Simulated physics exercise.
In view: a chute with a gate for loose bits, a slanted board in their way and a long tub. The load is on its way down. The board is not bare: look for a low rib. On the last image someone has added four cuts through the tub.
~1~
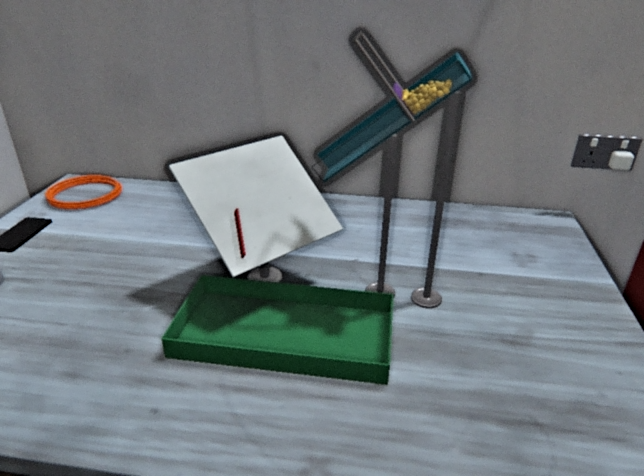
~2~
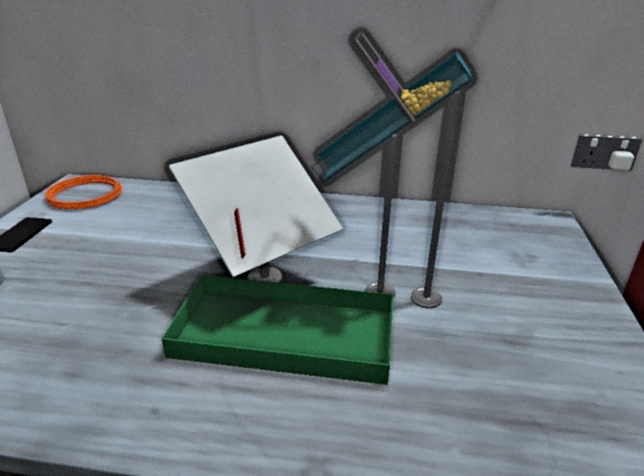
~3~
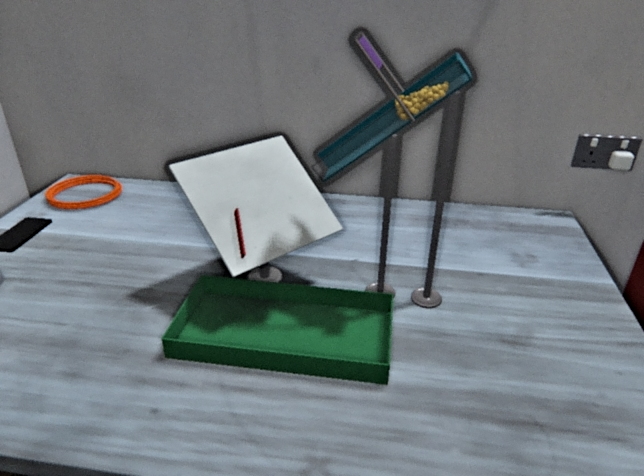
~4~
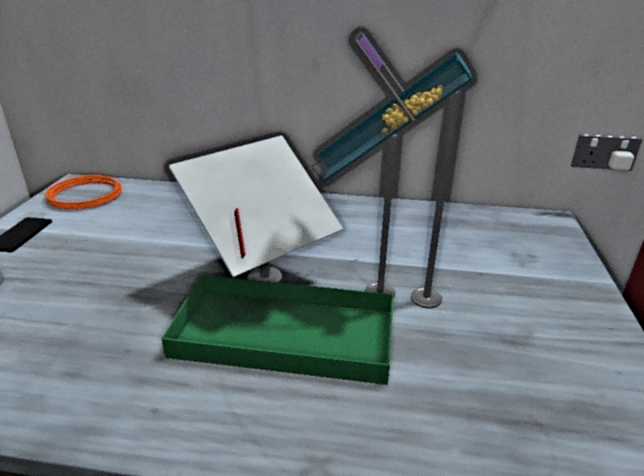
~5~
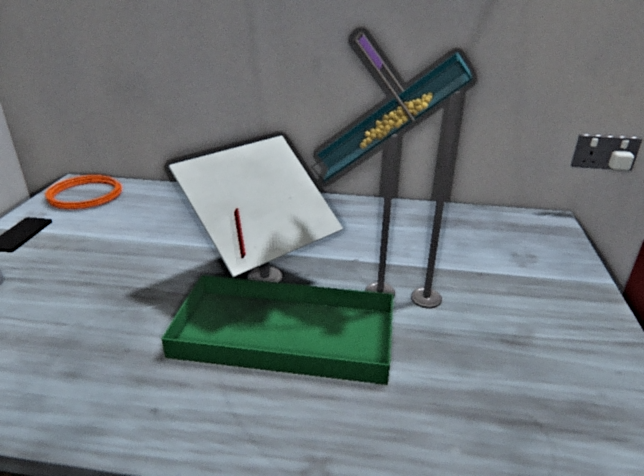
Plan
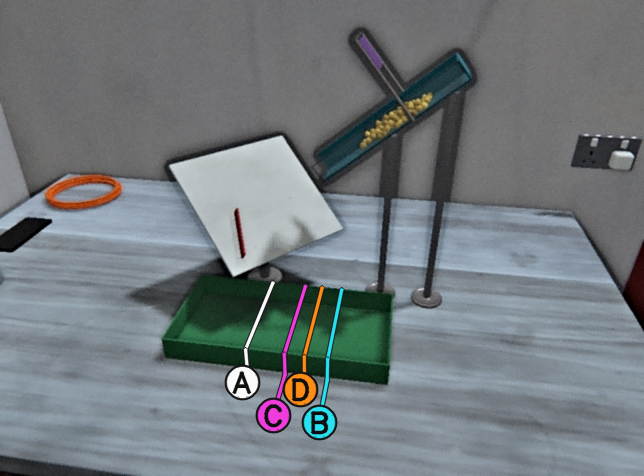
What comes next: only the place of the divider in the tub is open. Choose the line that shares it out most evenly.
The best line is C.
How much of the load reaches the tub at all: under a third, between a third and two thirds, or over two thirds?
Over two thirds.
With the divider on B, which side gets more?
More lands on the left.
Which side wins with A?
More lands on the right.
On the marked copy, line A crosses the front rim at (245, 348); line B crosses the front rim at (327, 358); line C crosses the front rim at (284, 353); line D crosses the front rim at (304, 355).
With A, of what is caught, about a tenth on the left of the divider, almost all on the right.
With B, of what is caught, almost all on the left of the divider, just a few on the right.
With C, of what is caught, roughly half on the left of the divider, roughly half on the right.
With D, of what is caught, the larger part on the left of the divider, about a tenth on the right.
